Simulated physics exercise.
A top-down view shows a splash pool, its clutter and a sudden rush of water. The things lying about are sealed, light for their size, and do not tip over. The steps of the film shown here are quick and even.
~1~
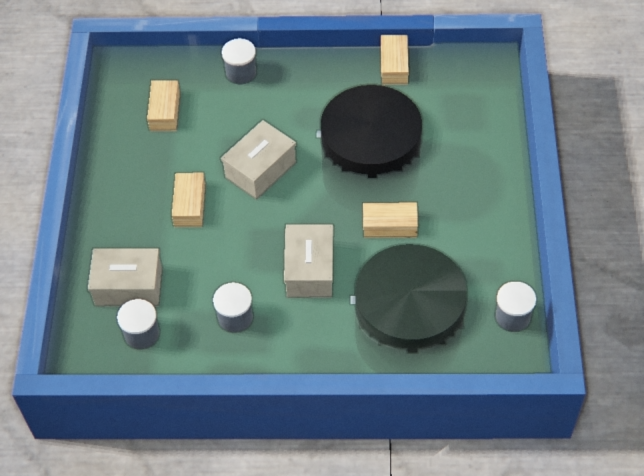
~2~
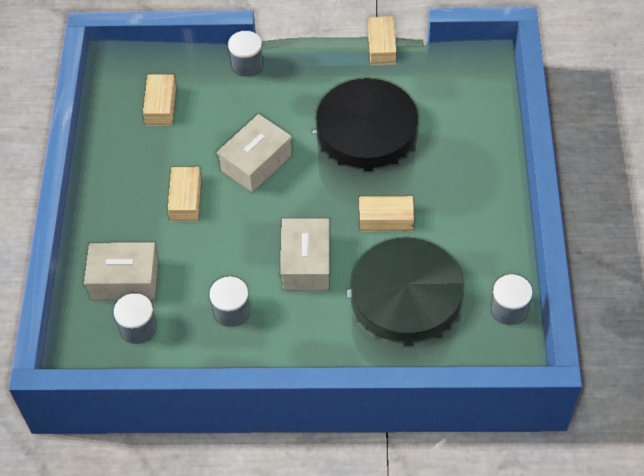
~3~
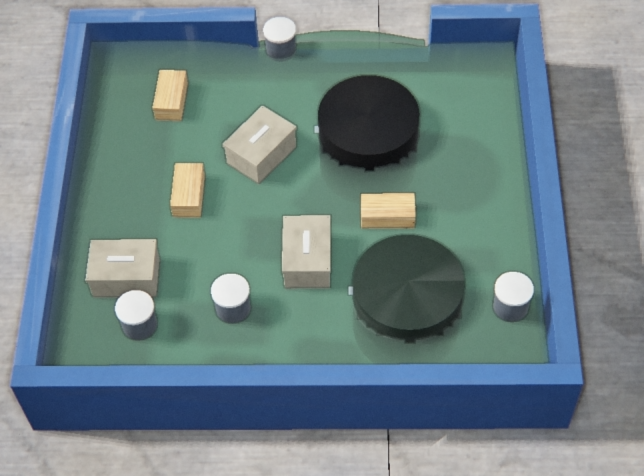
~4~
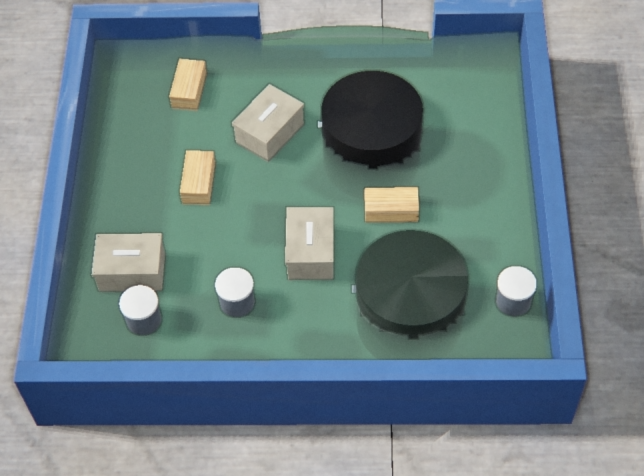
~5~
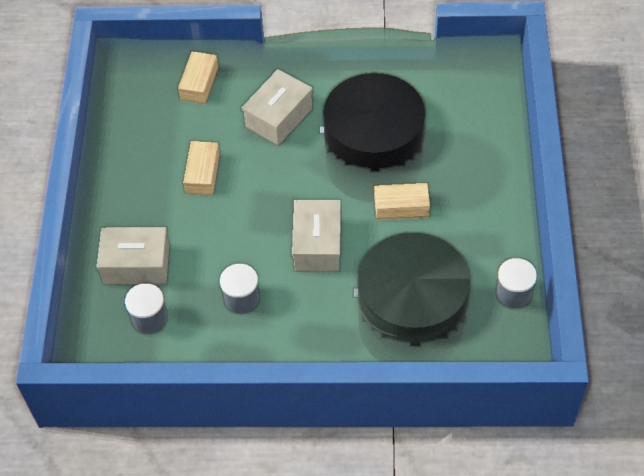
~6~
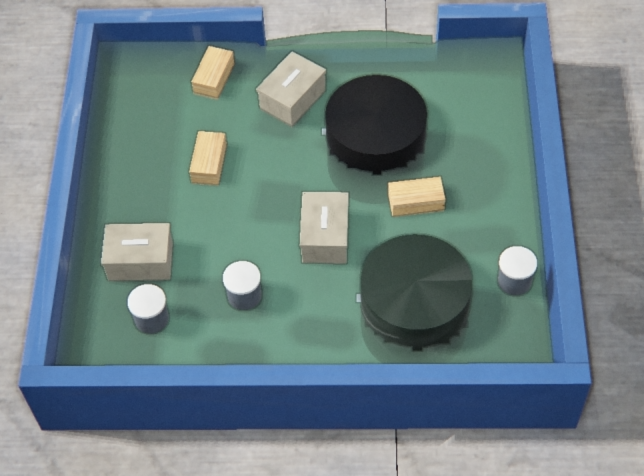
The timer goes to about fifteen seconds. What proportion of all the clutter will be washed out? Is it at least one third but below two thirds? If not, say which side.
I expect the portion to fall within the middle band.
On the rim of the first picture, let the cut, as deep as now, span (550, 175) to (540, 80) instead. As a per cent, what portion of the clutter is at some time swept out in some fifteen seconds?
It comes to about 50 per cent.
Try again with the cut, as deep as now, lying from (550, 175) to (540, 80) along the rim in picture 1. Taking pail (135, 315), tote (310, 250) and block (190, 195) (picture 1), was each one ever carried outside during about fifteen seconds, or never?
Lab note - object 1: Retained; object 2: Escaped; object 3: Retained.
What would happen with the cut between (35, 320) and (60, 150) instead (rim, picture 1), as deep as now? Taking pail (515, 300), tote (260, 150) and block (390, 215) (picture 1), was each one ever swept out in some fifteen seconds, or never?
Okay, so: Never exits for the first, makes it outside for the second, never exits for the third.
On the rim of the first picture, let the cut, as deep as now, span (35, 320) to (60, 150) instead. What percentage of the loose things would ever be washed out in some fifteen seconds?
I'd guess around 70 percent.
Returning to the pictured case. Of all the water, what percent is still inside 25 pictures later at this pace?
By my count, 48 per cent.
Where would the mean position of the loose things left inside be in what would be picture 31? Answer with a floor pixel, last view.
On the floor of the last picture, roughly (318, 216).
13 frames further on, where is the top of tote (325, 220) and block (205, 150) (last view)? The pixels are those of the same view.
My guess is close to (363, 188), then close to (308, 48).
A moment on, 3 of 11 are out; 8 afloat.
Next, 4 of 11 are out; 7 afloat.
Later, 5 of 11 are out; 6 afloat.
In the end, 5 of 11 are out; 6 afloat.
